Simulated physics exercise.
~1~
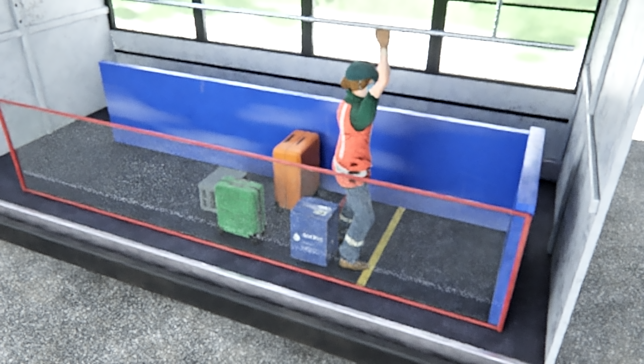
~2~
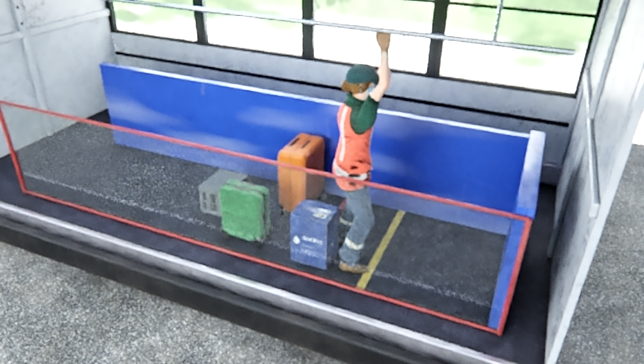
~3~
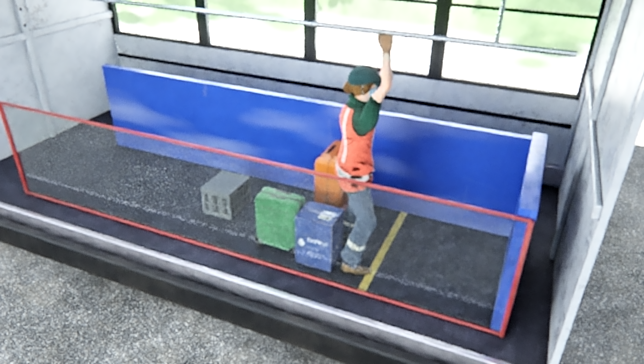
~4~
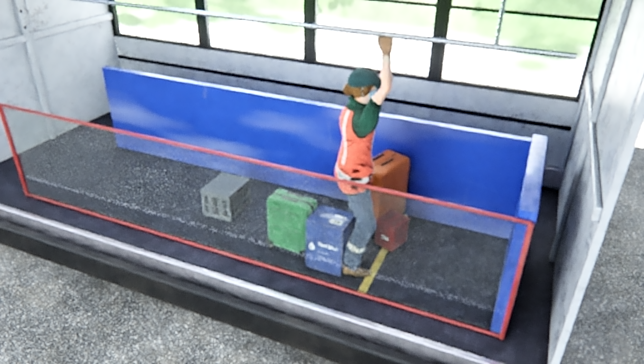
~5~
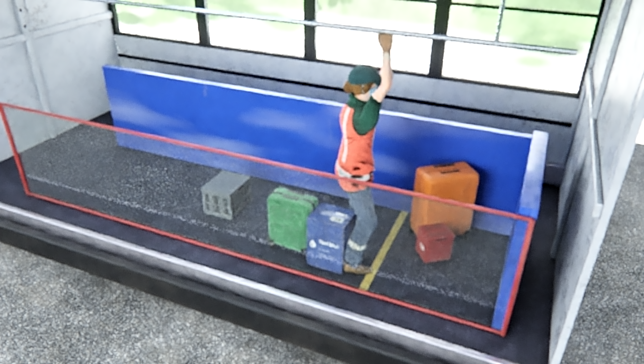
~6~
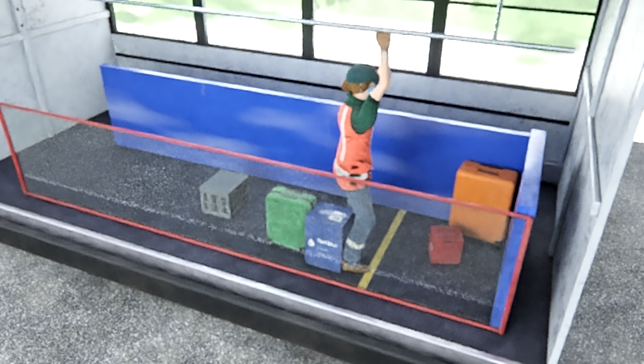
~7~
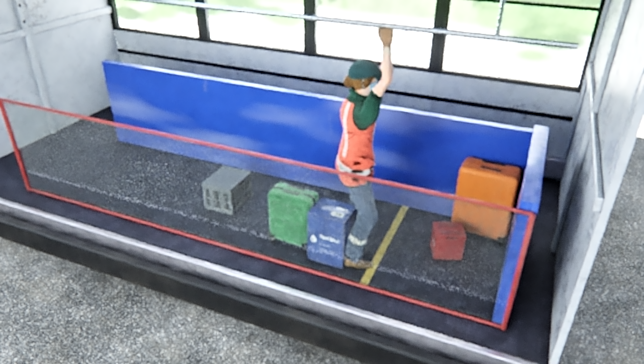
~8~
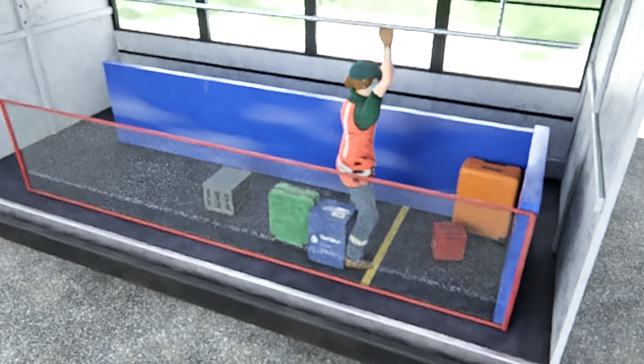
The orange case rolled right behind the standing worker and over the yellow line, as did a small red tub, while the green case slid a little to rest near the barely shifted blue pack, both short of the line; the grey crate stayed put.
